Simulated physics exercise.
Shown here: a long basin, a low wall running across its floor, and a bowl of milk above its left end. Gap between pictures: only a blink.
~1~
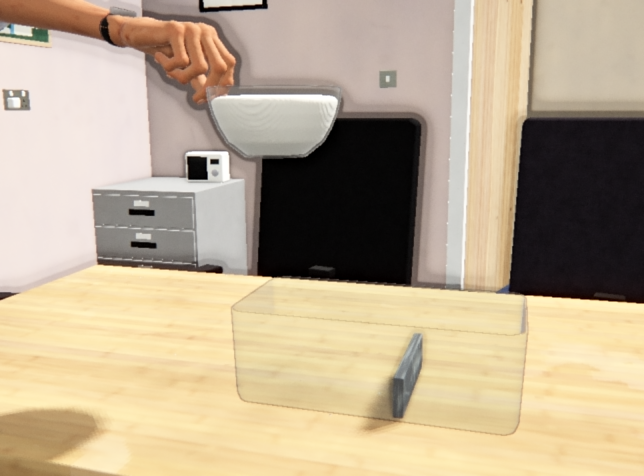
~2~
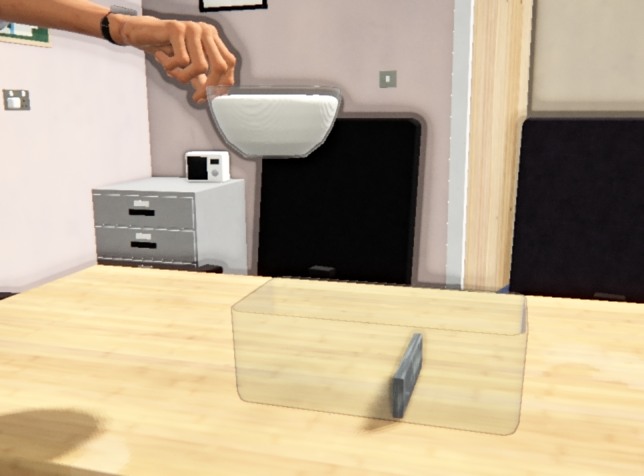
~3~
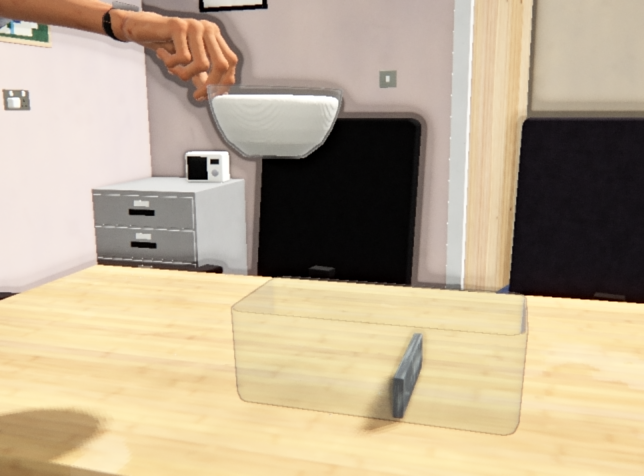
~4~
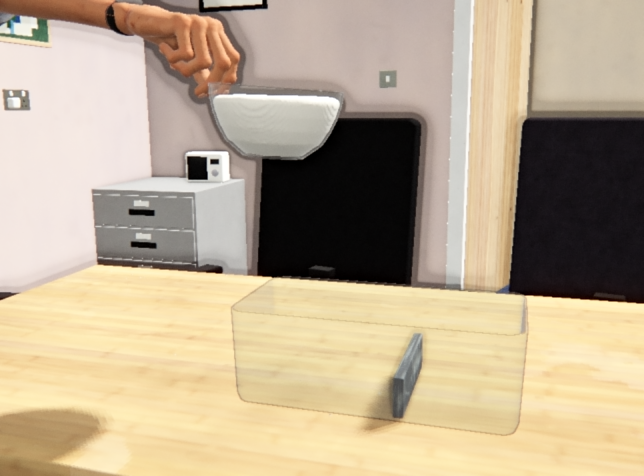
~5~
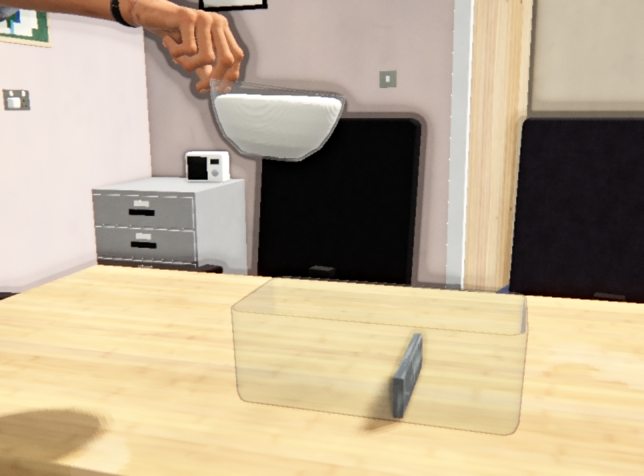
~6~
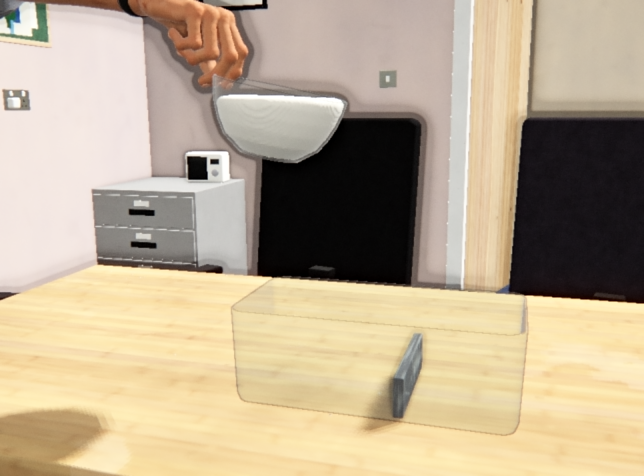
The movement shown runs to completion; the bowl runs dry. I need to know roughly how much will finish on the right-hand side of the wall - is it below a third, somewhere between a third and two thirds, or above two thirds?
Expect between a third and two thirds of it there.
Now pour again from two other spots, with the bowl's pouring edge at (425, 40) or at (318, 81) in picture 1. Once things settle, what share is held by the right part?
Close to 70 in a hundred, and close to 25 in a hundred.
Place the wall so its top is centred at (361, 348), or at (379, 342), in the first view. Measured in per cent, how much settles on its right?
I'd expect near 90 percent the first time and near 80 percent the next.
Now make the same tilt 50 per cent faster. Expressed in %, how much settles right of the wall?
Near 40 %.
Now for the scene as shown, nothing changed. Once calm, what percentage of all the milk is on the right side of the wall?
I'd estimate around 55 per cent.
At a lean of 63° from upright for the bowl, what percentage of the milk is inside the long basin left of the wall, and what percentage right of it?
Near 5 in a hundred left, near 5 in a hundred right.
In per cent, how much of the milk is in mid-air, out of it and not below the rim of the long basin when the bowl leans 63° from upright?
About 40 per cent.
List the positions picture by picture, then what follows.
The first picture shows tilt 0°; pouring edge (338, 89); surface from (220, 99) to (336, 98); the long basin's rim runs from (253, 293) to (526, 315); the wall's top is at (409, 355).
The second picture shows tilt 1°; pouring edge (339, 89); surface from (220, 99) to (337, 98).
The third picture shows tilt 2°; pouring edge (339, 91); surface from (220, 98) to (338, 100).
The fourth picture shows tilt 5°; pouring edge (341, 95); surface from (222, 98) to (339, 101).
The fifth picture shows tilt 8°; pouring edge (342, 99); surface from (223, 98) to (340, 101).
The sixth picture shows tilt 13°; pouring edge (343, 105); surface from (225, 99) to (343, 101).
A moment on, the bowl is tipped part way and 48 per cent is still to pour, 5 is left of the wall and 6 right of it.
Next, the bowl is tipped on its side and 5 per cent is still to pour, 25 is left of the wall and 53 right of it.
Then the bowl is tipped on its side and 0 per cent is still to pour, 44 is left of the wall and 55 right of it.
Later the bowl is tipped on its side and 0 per cent is still to pour, 44 is left of the wall and 55 right of it.
Finally, 44 per cent lies left of the wall, 55 right of it and 1 outside.
